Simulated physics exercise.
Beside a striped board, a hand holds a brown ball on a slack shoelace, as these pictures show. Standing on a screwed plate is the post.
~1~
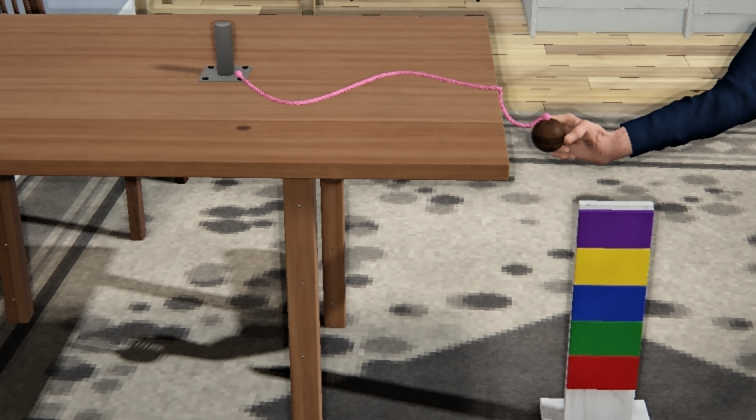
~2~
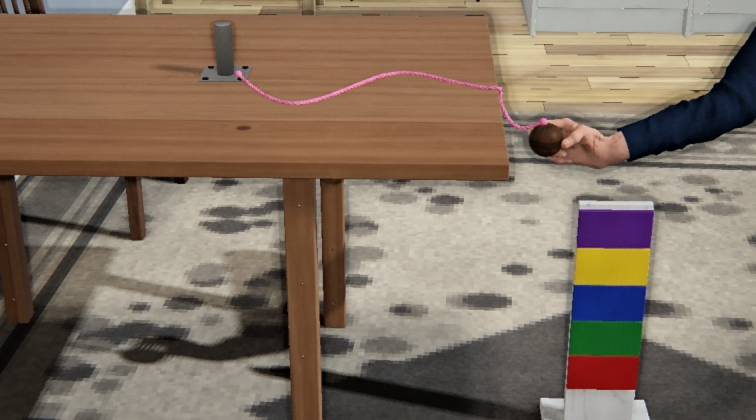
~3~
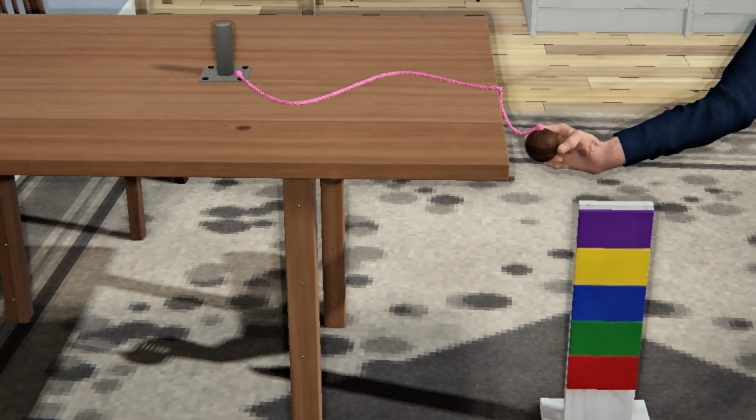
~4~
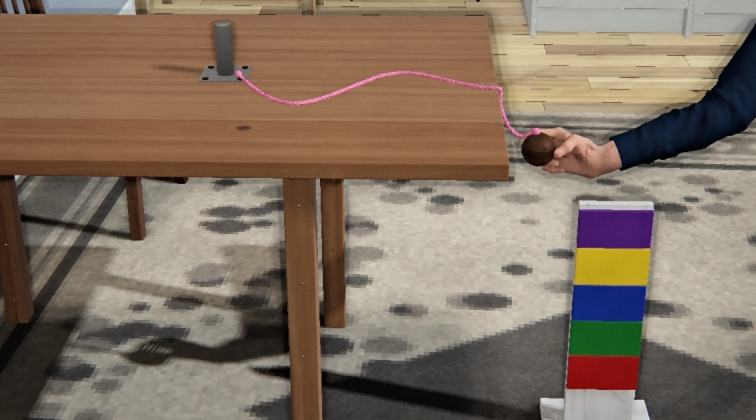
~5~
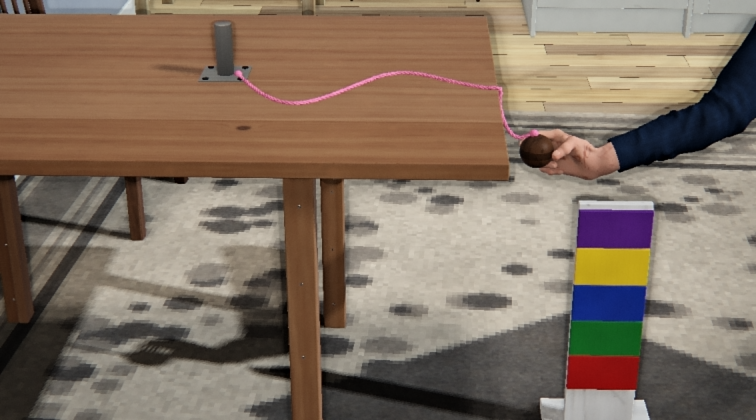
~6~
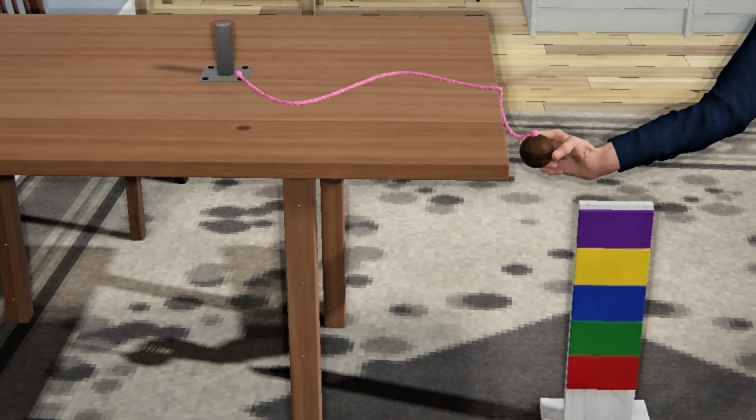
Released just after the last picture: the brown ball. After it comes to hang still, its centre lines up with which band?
It lines up with yellow.
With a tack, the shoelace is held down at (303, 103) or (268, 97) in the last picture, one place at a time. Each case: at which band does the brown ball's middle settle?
One after the other, purple; purple.
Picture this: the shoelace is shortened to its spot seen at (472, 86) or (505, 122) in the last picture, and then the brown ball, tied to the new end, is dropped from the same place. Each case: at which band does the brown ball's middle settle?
Taking them in turn, you'd get no band, then purple.
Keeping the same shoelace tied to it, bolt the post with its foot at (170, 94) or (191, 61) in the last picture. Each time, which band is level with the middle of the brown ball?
First try: Purple; second try: Purple.
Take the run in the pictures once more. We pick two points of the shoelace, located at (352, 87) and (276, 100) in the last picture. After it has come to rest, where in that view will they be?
Final spots: (417, 87), then (325, 80).
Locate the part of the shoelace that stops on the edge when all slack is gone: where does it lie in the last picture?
It is around (415, 74).
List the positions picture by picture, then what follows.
In the first frame, brown ball (548, 135); purple (615, 231); yellow (612, 268); blue (609, 304); green (606, 340); red (603, 374).
In the second frame, brown ball (546, 140); shoelace through (249, 85) (301, 103) (357, 85) (421, 74) (484, 88).
In the third frame, brown ball (542, 145).
In the fourth frame, brown ball (538, 149); shoelace through (249, 85) (301, 103) (357, 85) (421, 74) (484, 88).
In the fifth frame, brown ball (537, 151).
In the sixth frame, brown ball (537, 151); shoelace through (249, 85) (301, 103) (357, 85) (421, 74) (484, 88).
Soon after, ball near (485, 242); level with purple.
After that, ball near (500, 264); level with yellow.
In the end, ball near (499, 265); level with yellow. Its middle rests at the yellow band.
